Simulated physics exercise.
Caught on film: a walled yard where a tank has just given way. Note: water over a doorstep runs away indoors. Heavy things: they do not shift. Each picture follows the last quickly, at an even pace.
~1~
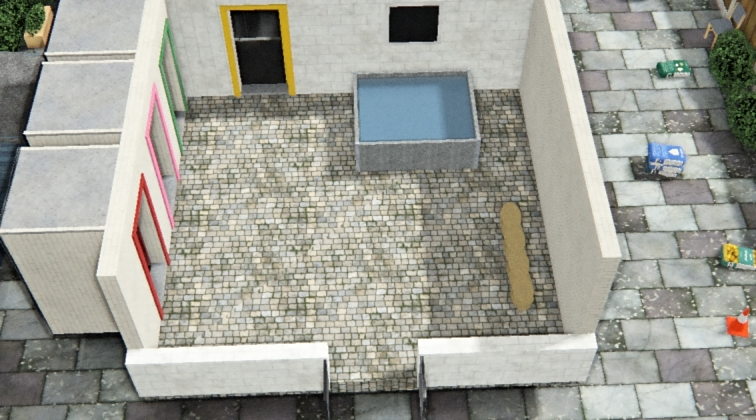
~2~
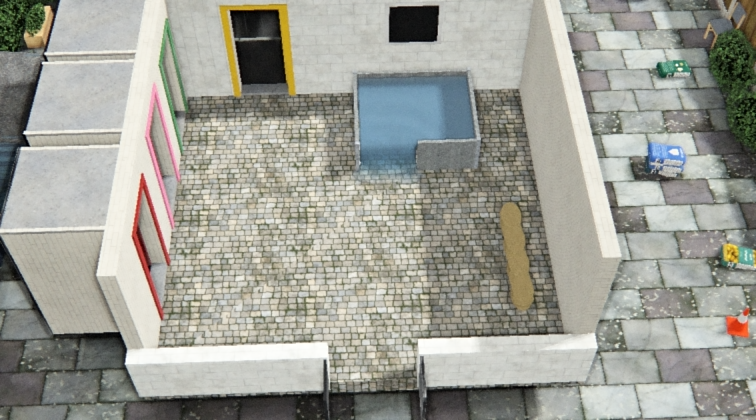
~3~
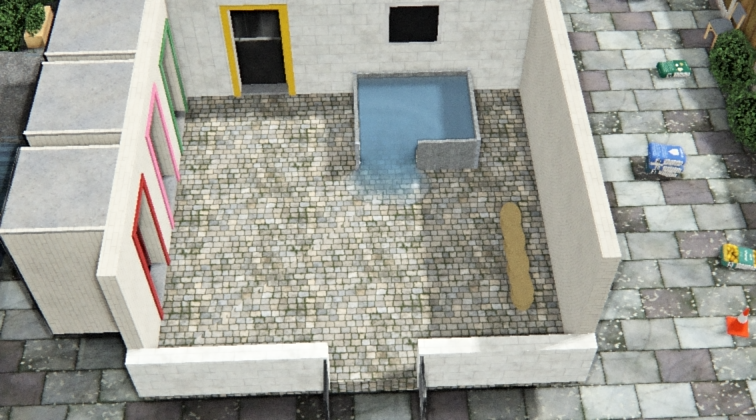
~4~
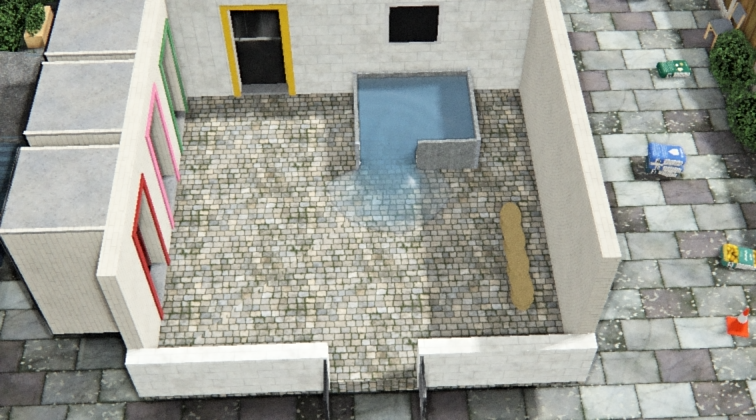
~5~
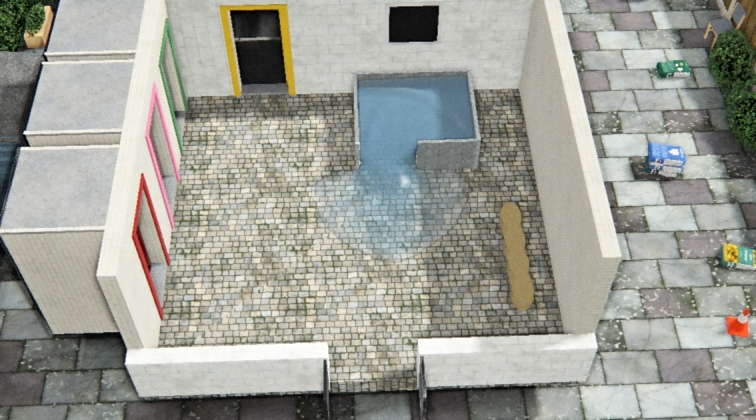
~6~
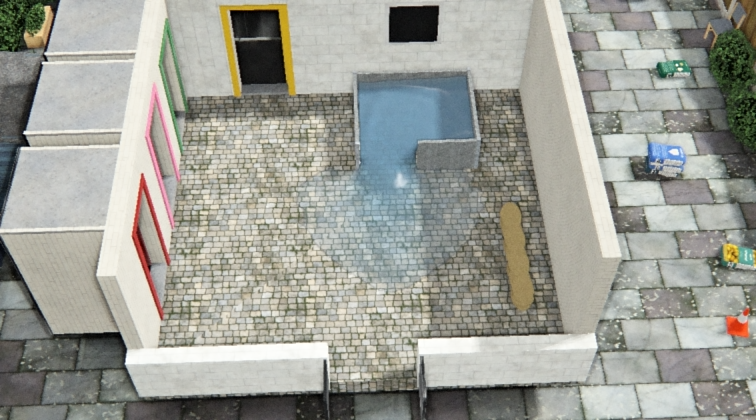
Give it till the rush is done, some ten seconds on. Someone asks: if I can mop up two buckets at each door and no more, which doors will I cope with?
The yellow door: You will cope; the pink door: You will cope; the green door: You will cope; the red door: You will cope.
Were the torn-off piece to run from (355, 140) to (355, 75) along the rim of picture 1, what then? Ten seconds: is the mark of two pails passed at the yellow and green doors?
Yellow exceeds the limit, green exceeds the limit.
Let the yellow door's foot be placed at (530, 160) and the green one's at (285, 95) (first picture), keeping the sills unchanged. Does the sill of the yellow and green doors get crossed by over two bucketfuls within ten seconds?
The yellow one remains below the limit, while the green one remains below the limit.
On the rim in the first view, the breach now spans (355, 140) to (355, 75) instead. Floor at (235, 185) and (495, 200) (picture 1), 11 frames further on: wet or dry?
Taking them in turn, they come out soaked and spared.
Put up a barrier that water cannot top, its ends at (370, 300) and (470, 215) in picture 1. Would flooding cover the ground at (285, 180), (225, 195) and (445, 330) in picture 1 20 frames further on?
Results in order: Bone-dry / bone-dry / bone-dry.
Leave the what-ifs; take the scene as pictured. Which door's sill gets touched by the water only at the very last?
That would be the yellow one.
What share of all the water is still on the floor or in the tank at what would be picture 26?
I'd put it at about 88 per cent.
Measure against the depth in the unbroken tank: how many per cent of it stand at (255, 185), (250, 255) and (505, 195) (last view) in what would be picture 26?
Roughly 0 per cent, 2 per cent and 0 per cent.
A moment on, water covers 35 % of the floor; the yellow door not reached, the pink door not reached, the green door not reached, the red door not reached.
Next, water covers 50 % of the floor; the yellow door not reached, the pink door not reached, the green door not reached, the red door not reached.
Then, water covers 55 % of the floor; the yellow door not reached, the pink door not reached, the green door not reached, the red door wet at the sill, nothing in.
Later, water covers 75 % of the floor; the yellow door not reached, the pink door wet at the sill, nothing in, the green door not reached, the red door wet at the sill, nothing in.
In the end, water covers 95 % of the floor; the yellow door wet at the sill, nothing in, the pink door wet at the sill, nothing in, the green door wet at the sill, nothing in, the red door wet at the sill, nothing in.
